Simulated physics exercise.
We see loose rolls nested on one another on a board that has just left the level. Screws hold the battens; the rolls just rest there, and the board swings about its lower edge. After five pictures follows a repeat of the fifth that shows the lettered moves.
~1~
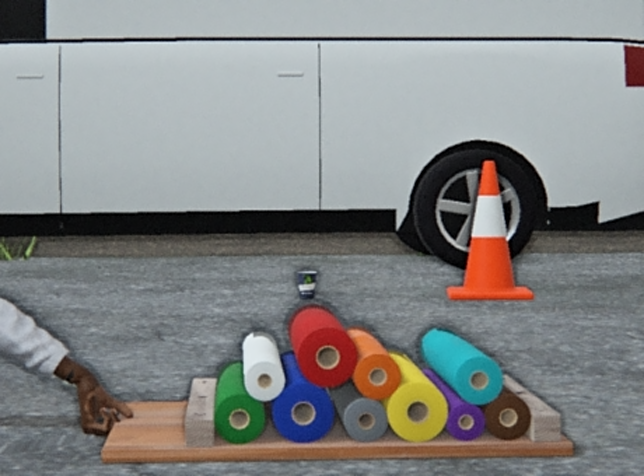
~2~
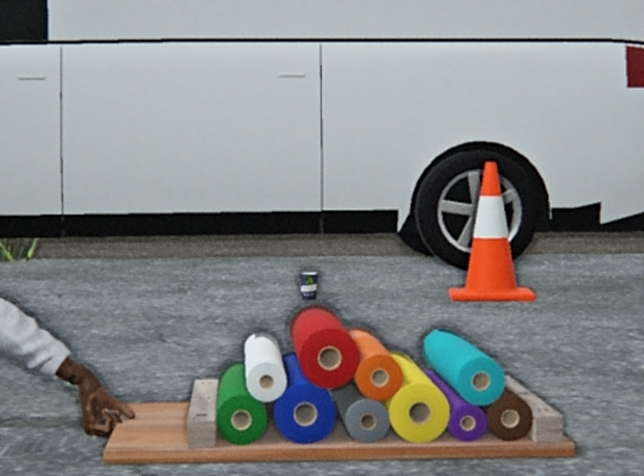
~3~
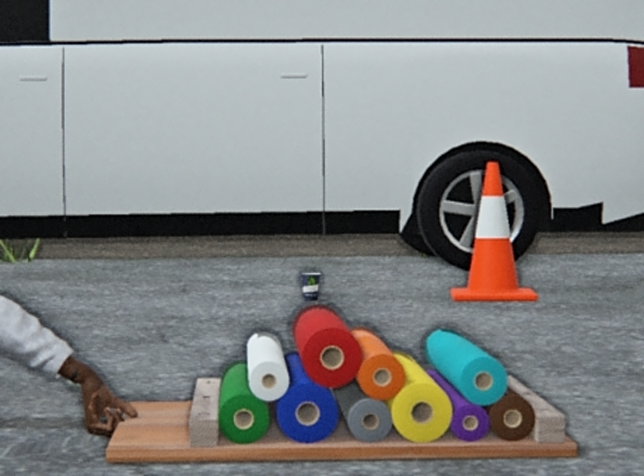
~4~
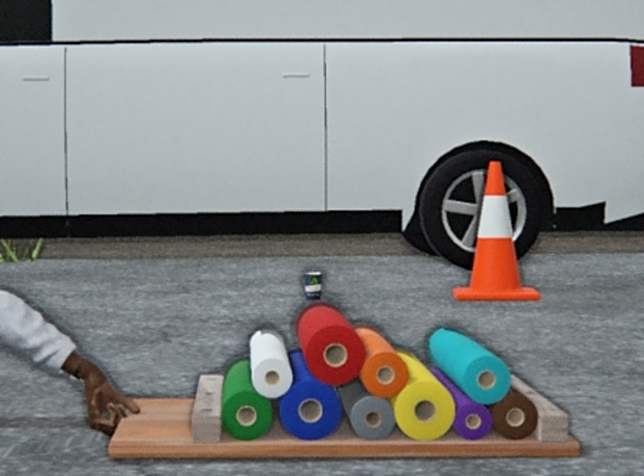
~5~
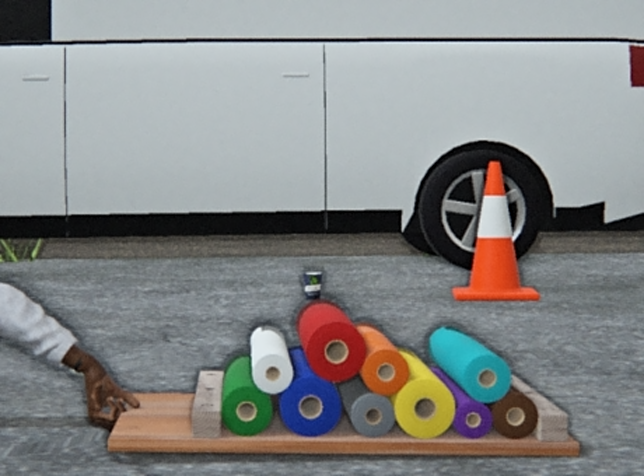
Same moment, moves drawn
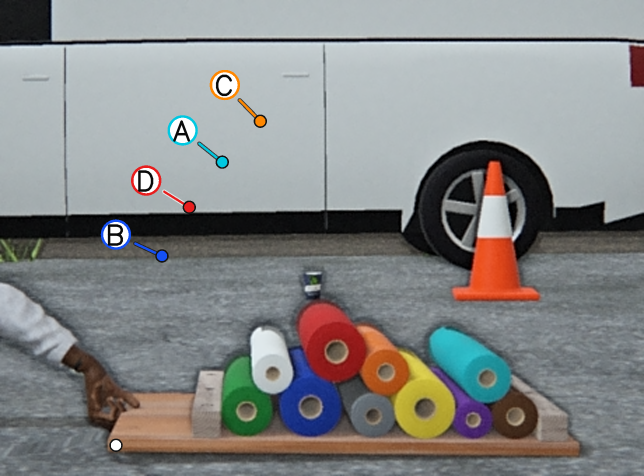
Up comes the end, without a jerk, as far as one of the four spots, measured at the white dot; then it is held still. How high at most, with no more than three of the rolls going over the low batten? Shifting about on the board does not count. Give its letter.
It can be raised to A.
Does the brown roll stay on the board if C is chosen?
Yes, with C.
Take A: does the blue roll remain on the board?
Yes.
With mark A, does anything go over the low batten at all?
Yes.
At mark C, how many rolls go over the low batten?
The count is four.
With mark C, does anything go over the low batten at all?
Yes, at C.
On the marked copy, A at (222, 162); B at (162, 256); C at (260, 121); D at (189, 207); the white dot at (116, 445).
With A. Early on, board at 21°.
Further on, board at 39°.
At the end, board at 39°, three over the low batten (orange, red, turquoise).
As for the rest, B none over the low batten; C four over the low batten (orange, red, white, turquoise); D three over the low batten (orange, red, turquoise).
